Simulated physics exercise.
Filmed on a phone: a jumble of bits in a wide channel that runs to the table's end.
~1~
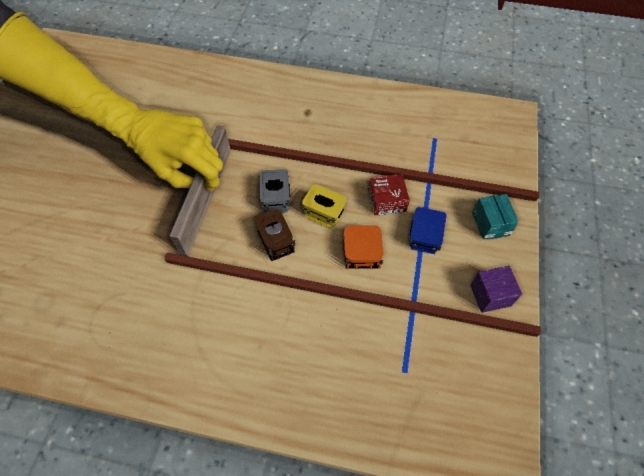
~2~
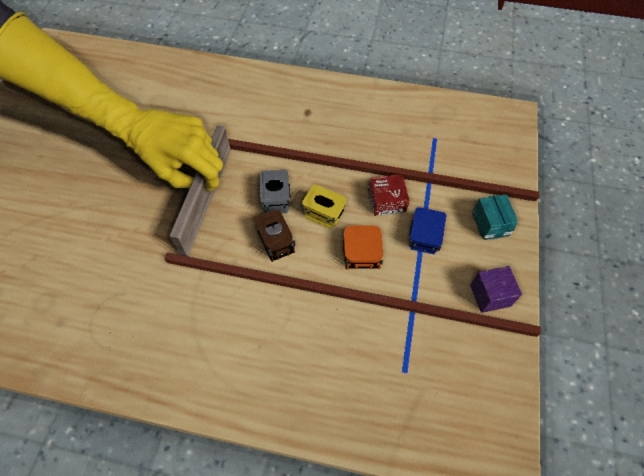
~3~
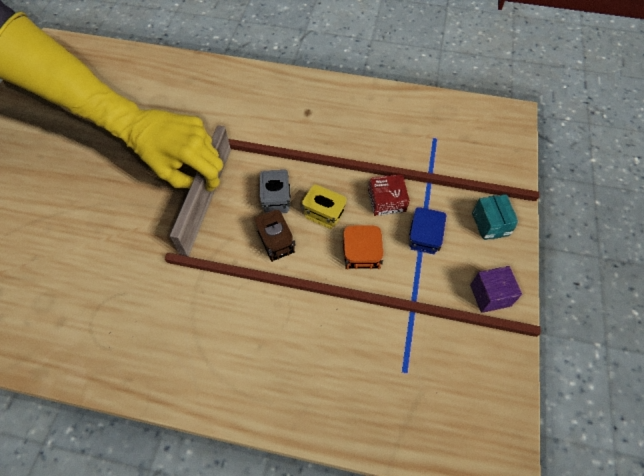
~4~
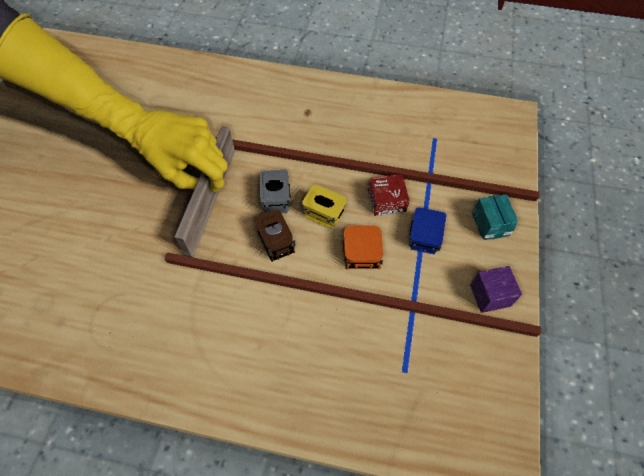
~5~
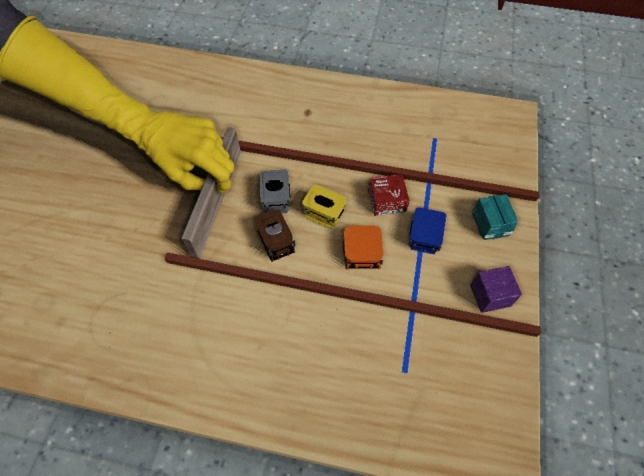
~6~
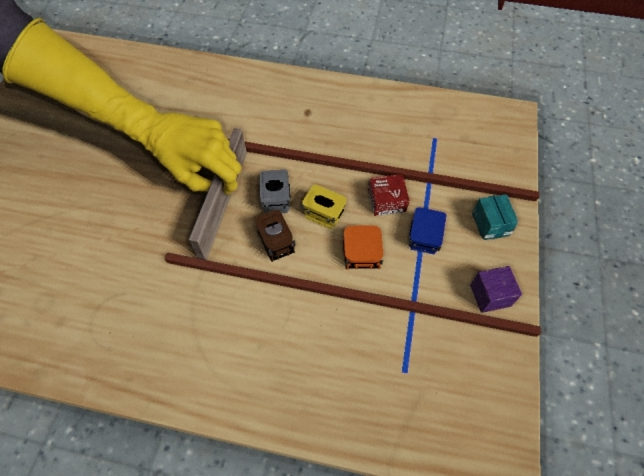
A yellow-gloved hand grips a wooden board at the left of a pale wooden table, seen from above at a slant, with grey tiled floor around it. Between two reddish-brown rails sit grey, brown, yellow, orange, red and blue blocks, with turquoise and purple ones beyond a blue line at right. The board stays still at first, then slides slightly right towards the unmoving blocks, while the view remains steady.
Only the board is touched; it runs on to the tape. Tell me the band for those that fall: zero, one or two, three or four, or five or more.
In the end the number that fall off is zero.
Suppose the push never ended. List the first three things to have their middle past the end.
Earliest first: The blue case, the purple block, the turquoise box.
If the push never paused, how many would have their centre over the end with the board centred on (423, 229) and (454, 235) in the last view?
Place by place, 0 and 0.
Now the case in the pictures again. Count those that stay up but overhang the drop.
It comes to 0.
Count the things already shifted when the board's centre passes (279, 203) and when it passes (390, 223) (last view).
First 3, then 7.
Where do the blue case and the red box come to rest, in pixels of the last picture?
Near (506, 250) and (445, 194).
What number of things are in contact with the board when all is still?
The number is 3.
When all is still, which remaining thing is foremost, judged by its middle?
That is the turquoise box.
Early on, none off yet; purple block at rest near (495, 290); turquoise box at rest near (495, 217); blue case at rest near (427, 231).
Finally, the number that fall off is zero.
